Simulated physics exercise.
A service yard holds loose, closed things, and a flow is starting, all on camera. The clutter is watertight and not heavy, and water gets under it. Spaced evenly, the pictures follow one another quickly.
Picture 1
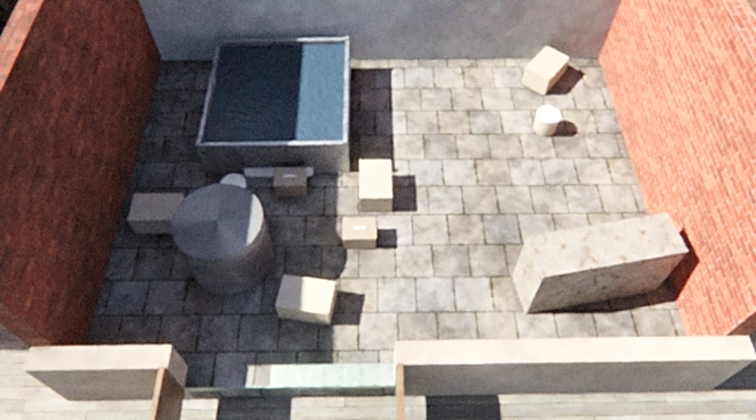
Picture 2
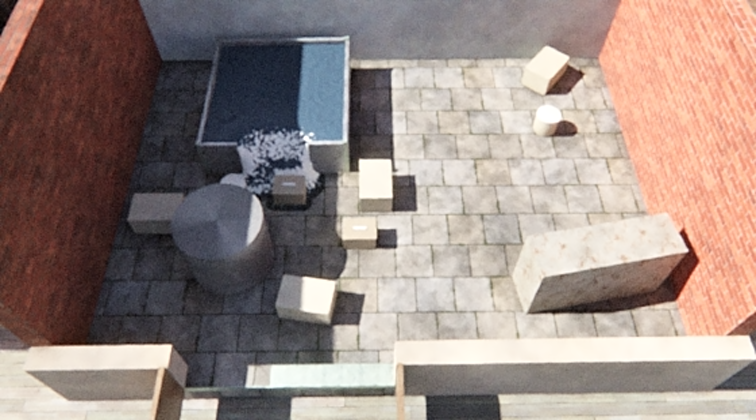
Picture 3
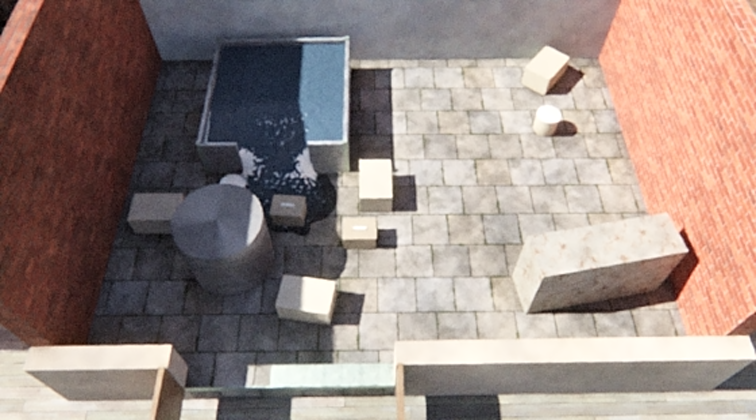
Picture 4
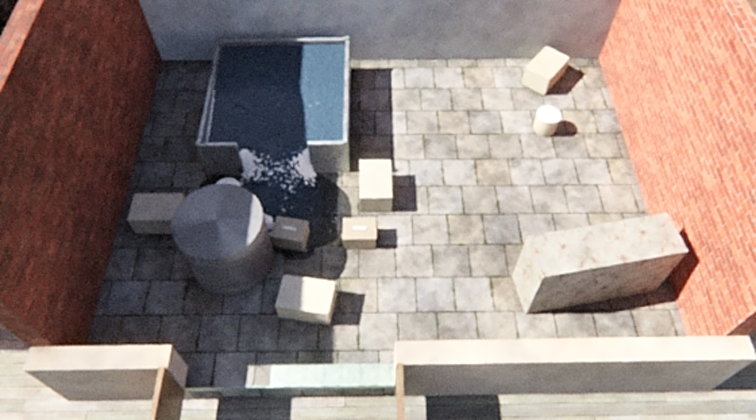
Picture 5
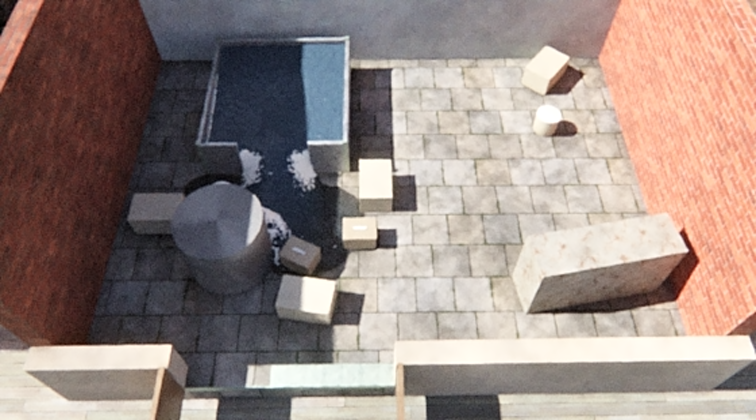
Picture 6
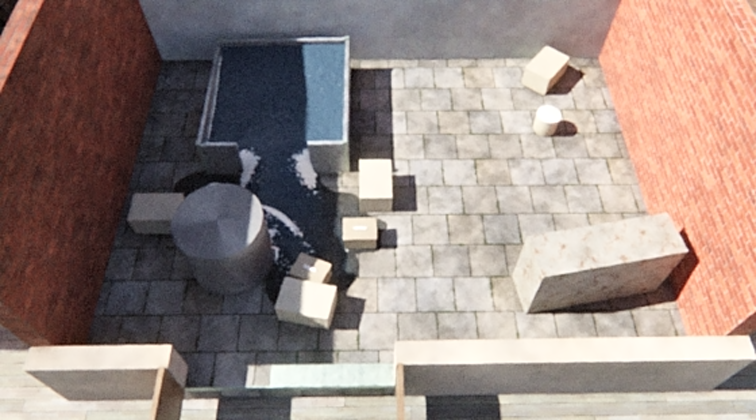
Dark water pours from a raised tank and pushes a small box across the paving.
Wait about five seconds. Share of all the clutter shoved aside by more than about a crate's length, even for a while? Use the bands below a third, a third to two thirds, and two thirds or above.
It falls a third to two thirds.
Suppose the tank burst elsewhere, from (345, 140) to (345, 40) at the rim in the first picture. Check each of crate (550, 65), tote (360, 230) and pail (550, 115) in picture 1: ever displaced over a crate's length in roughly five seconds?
Travels that far, falls short, travels that far.
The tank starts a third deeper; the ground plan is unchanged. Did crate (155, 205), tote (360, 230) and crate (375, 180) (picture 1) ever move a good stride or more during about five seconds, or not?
Taking them as listed, the first did it, the second did it and the third came up short.
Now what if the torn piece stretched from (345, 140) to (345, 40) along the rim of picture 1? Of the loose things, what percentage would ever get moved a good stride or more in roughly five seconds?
Roughly 20 %.
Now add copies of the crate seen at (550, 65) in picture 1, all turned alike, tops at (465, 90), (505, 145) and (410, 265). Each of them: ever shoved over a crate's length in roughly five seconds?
Stays put, stays put, shoved clear.
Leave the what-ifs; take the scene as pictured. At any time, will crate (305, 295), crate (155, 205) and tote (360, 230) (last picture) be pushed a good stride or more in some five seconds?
Successively: Moved a long way, moved a long way, moved a long way.
A moment on, 3 of 8 are well off their spots; 1 afloat.
Next, 4 of 8 are well off their spots; 1 afloat.
Later, 4 of 8 are well off their spots; 2 afloat.
In the end, 5 of 8 are well off their spots, and 5 have been at some point; 1 afloat.
